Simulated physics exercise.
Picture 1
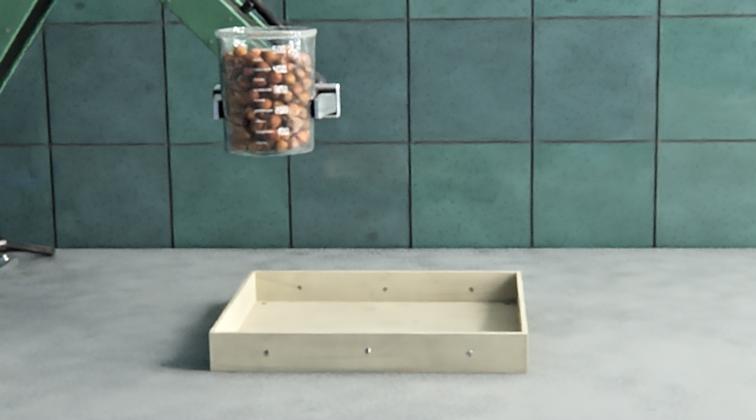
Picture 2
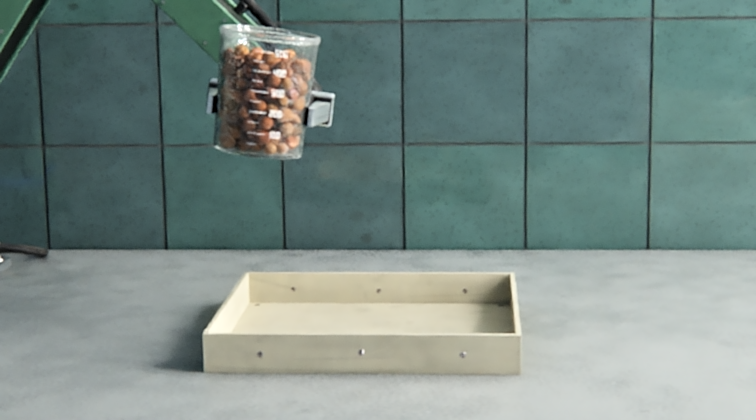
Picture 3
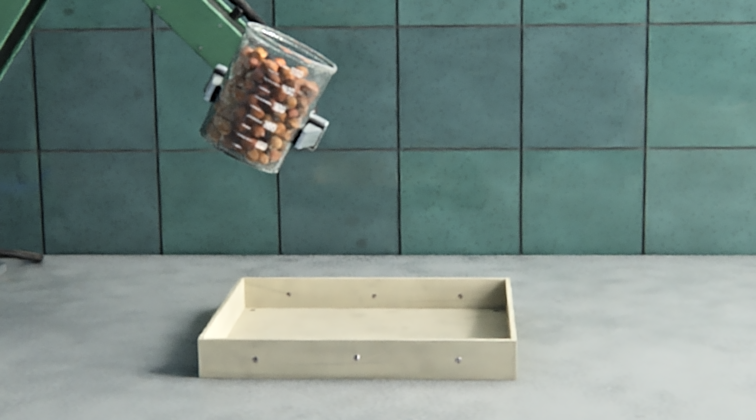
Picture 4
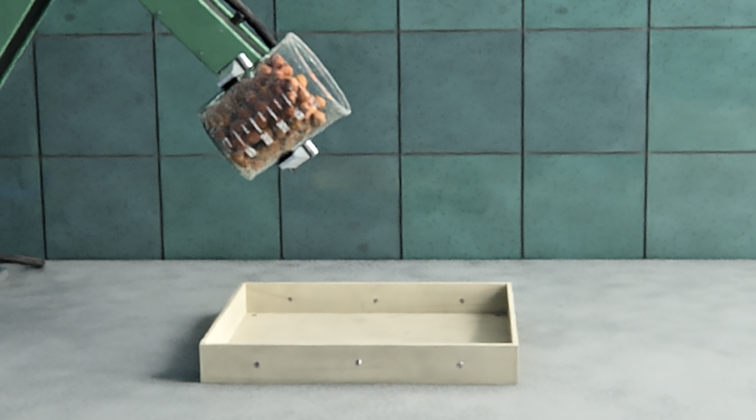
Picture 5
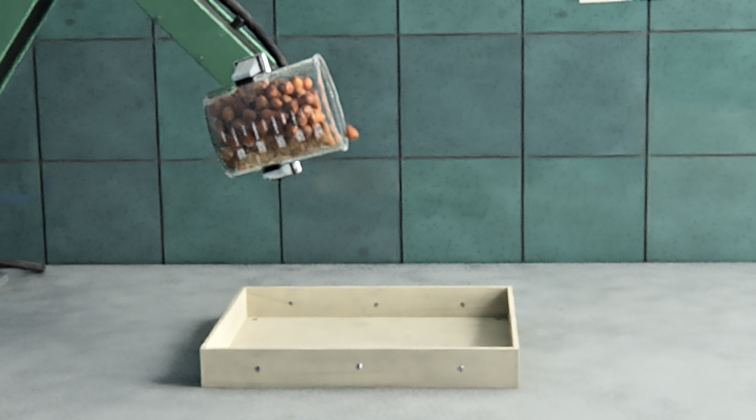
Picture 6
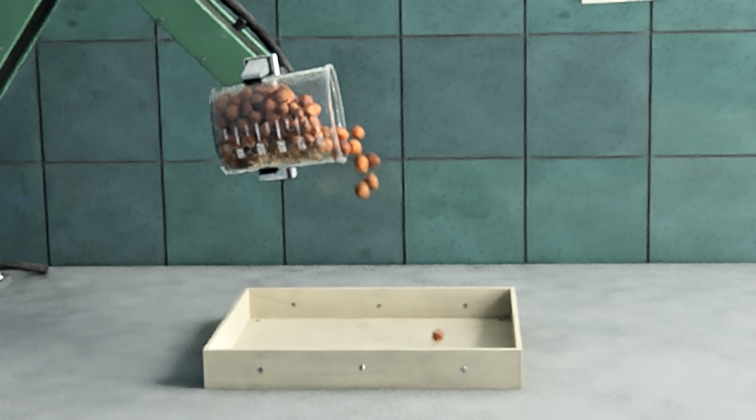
The footage shows a green robotic arm gripping a clear beaker of hazelnuts above a shallow beige tray, tilting it steadily to the right until several nuts tumble from its mouth and one lies in the tray.
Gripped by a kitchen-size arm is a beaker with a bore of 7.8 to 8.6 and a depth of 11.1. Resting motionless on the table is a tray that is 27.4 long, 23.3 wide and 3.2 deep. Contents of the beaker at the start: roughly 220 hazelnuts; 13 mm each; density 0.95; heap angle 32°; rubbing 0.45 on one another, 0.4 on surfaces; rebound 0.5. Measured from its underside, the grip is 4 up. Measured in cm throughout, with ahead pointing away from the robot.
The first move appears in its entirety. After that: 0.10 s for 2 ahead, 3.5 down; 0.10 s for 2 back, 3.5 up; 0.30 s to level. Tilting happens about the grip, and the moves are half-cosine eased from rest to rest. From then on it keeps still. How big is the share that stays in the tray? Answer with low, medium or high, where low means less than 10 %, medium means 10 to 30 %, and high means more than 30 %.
Medium.
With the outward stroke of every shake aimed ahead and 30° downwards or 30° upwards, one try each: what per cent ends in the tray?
You'd get about 30 per cent with the first setting and about 70 per cent with the second.
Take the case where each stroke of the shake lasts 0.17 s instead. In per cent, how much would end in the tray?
About 15 per cent, then.
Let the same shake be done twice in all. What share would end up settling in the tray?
Approx. 25 per cent.
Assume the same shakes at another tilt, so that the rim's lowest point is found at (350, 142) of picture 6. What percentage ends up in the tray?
Around 5 in a hundred.
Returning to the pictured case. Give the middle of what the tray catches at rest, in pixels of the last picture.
(465, 338).
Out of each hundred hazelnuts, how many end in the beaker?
I'd put it close to 80 per cent.
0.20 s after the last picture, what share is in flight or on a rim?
Estimated fraction: Near 5 %.
Then, 0.20 s later, tilted 82° forward, highest piece 25 above the table; 201 in the beaker, 9 in the tray, 10 in flight or on a rim.
Then, 0.40 s later, tilted 21° forward, highest piece 29 above the table; 177 in the beaker, 34 in the tray, 9 in flight or on a rim.
Then, 0.70 s later, level, highest piece 27 above the table; 177 in the beaker, 42 in the tray, 1 in flight or on a rim.
Then, 1.75 s later, level, highest piece 27 above the table; 177 in the beaker, 42 in the tray, 1 on the table or floor.
At rest, 177 in the beaker, 42 in the tray, 1 on the table or floor. That is 19 % in the tray.
